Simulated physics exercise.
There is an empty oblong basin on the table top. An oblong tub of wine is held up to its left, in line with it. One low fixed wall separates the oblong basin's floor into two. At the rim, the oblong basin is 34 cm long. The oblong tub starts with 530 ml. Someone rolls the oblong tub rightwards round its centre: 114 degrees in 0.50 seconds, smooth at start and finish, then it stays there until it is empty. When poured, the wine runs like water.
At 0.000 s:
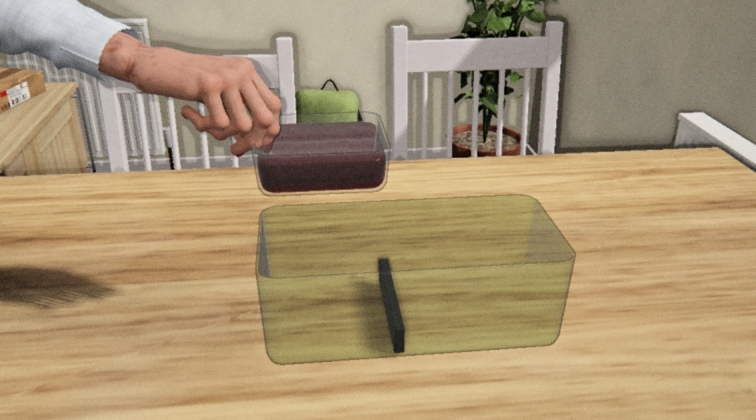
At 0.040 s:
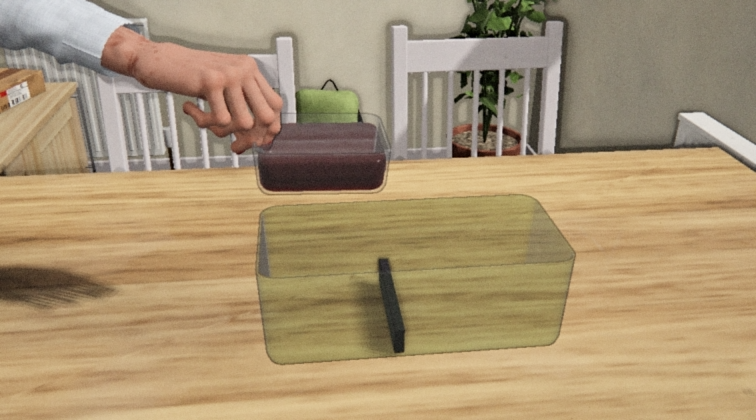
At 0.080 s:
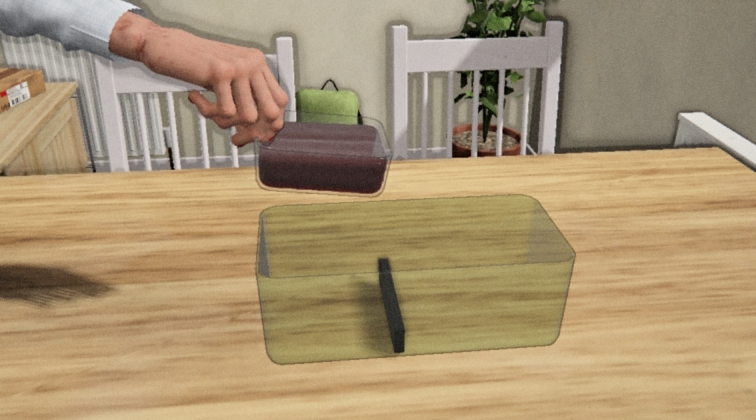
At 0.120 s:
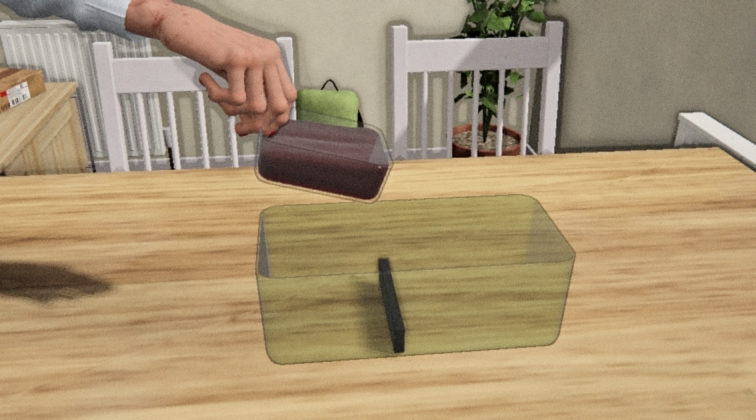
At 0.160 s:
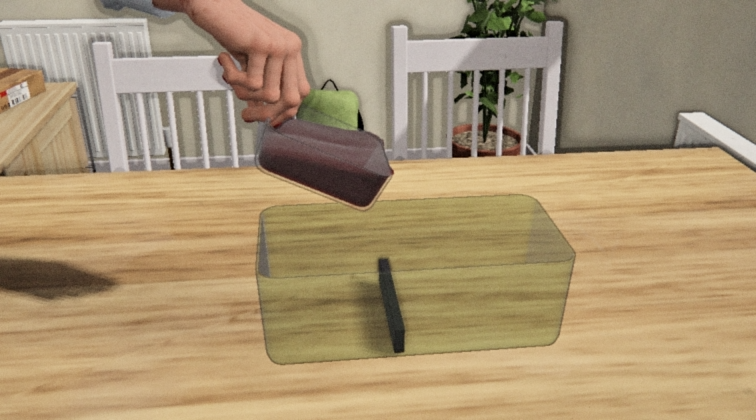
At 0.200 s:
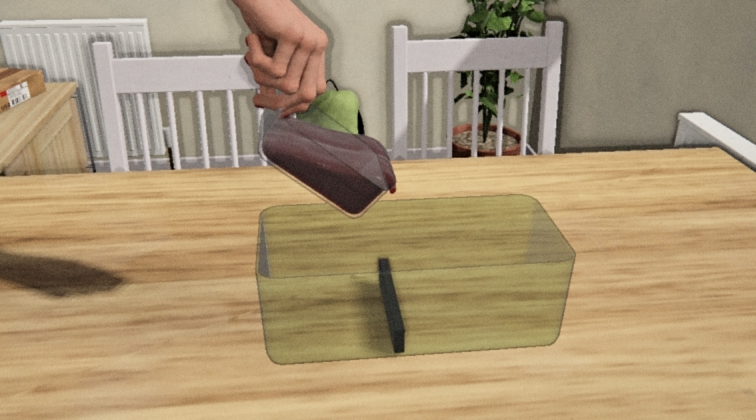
A hand tilts a clear oblong tub of dark red liquid rightwards above a wooden table, slowly at first and then more steeply, until some liquid slips over its lower edge above an empty, see-through yellowish basin.
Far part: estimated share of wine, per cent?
75 per cent.
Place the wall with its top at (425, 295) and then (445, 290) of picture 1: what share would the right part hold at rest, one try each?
The first gives near 30 per cent and the second near 25 per cent.
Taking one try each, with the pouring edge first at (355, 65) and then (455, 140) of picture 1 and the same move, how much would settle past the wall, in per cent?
Respectively 70 and 85 %.
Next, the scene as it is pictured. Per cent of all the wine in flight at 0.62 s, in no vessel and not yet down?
7 per cent or so.
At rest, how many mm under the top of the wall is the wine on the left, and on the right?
Left: Roughly 28 mm; right: Roughly 20 mm.
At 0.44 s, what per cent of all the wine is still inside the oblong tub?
At that time about 6 in a hundred parts are still held.
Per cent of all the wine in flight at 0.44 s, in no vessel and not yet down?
Estimate: Some 7 % of the total.
After 0.44 s the tilt is 110° and 6 per cent is still to pour, 16 is left of the wall and 72 right of it.
After 0.62 s the tilt is 114° and 0 per cent is still to pour, 18 is left of the wall and 75 right of it.
After 0.80 s the tilt is 114° and 0 per cent is still to pour, 22 is left of the wall and 75 right of it.
After 1.00 s the tilt is 114° and 0 per cent is still to pour, 23 is left of the wall and 75 right of it.
In the end 23 per cent lies left of the wall, 75 right of it and 2 outside.
